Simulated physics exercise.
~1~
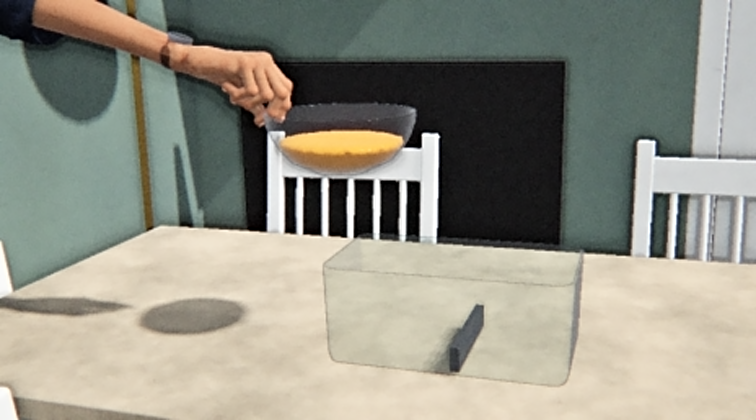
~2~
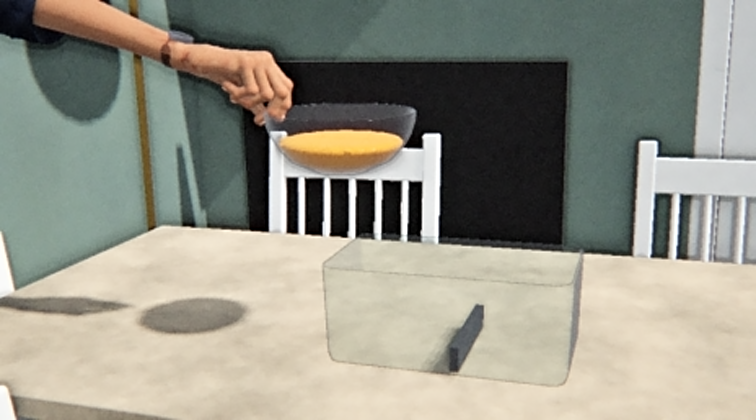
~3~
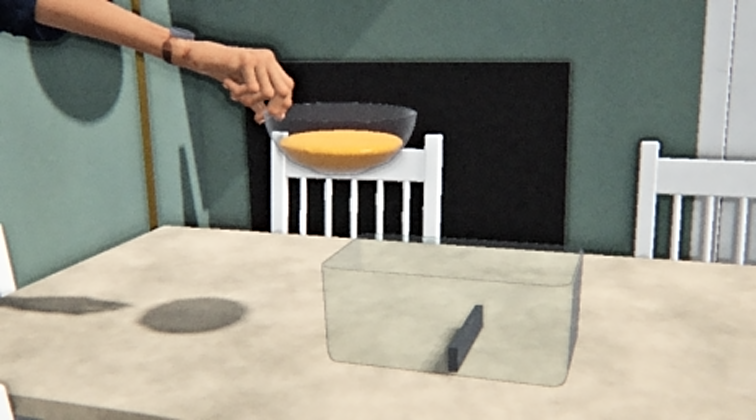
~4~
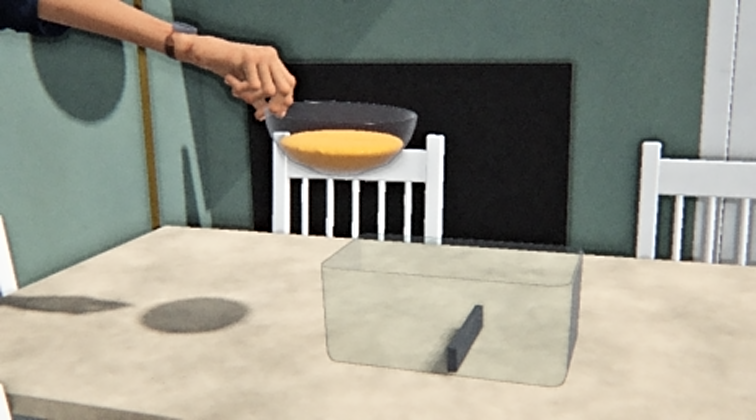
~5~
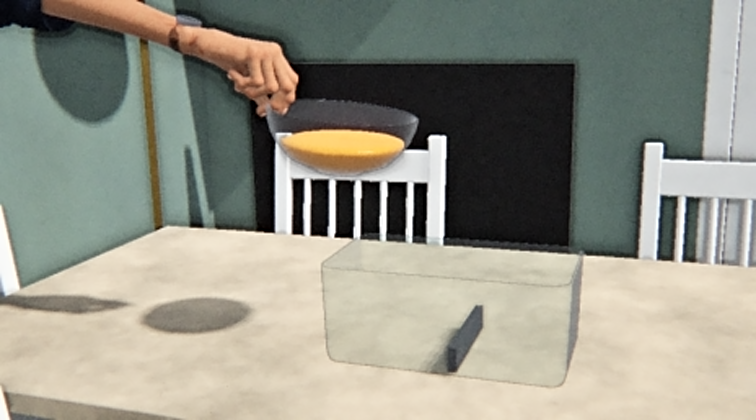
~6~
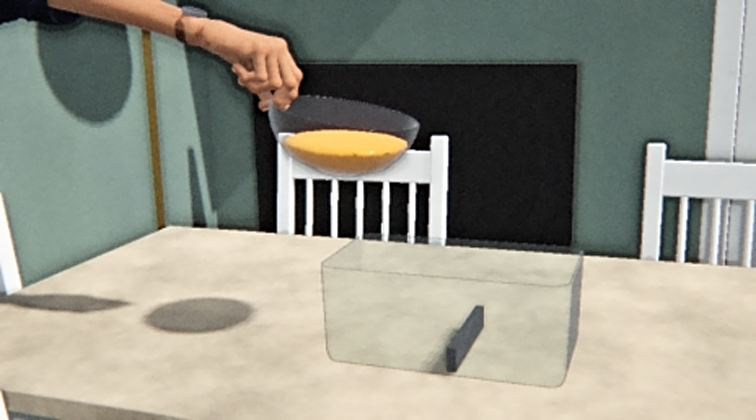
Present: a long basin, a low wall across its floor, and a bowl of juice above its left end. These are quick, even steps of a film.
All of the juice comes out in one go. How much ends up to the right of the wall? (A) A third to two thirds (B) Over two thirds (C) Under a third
Option C: Under a third.
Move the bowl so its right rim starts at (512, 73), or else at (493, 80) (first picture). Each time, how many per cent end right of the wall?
First try 75 %, second try 85 %.
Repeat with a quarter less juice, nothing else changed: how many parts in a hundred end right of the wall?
It works out near 5 percent.
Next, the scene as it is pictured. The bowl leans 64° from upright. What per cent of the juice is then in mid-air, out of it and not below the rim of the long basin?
35 per cent.
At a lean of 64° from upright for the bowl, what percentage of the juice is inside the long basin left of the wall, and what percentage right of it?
I'd put the left part near 15 per cent and the right part near 0.
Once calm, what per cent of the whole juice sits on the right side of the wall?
15 %.
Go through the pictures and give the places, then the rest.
In the first frame, tilt 0°; pouring edge (412, 115); surface from (285, 138) to (403, 141); the long basin's rim runs from (342, 251) to (579, 267); the wall's top is at (468, 326).
In the second frame, tilt 0°; pouring edge (412, 115); surface from (285, 138) to (402, 141).
In the third frame, tilt 2°; pouring edge (412, 117); surface from (285, 137) to (402, 142).
In the fourth frame, tilt 4°; pouring edge (413, 120); surface from (286, 137) to (403, 144).
In the fifth frame, tilt 7°; pouring edge (414, 125); surface from (288, 136) to (404, 145).
In the sixth frame, tilt 11°; pouring edge (415, 130); surface from (290, 136) to (406, 146).
A moment on, the bowl is tipped part way and 51 per cent is still to pour, 14 is left of the wall and 0 right of it.
Next, the bowl is tipped on its side and 1 per cent is still to pour, 82 is left of the wall and 12 right of it.
Then the bowl is tipped right over and 0 per cent is still to pour, 84 is left of the wall and 16 right of it.
Later the bowl is tipped right over and 0 per cent is still to pour, 84 is left of the wall and 16 right of it.
Finally, 84 per cent lies left of the wall, 16 right of it and 1 outside.
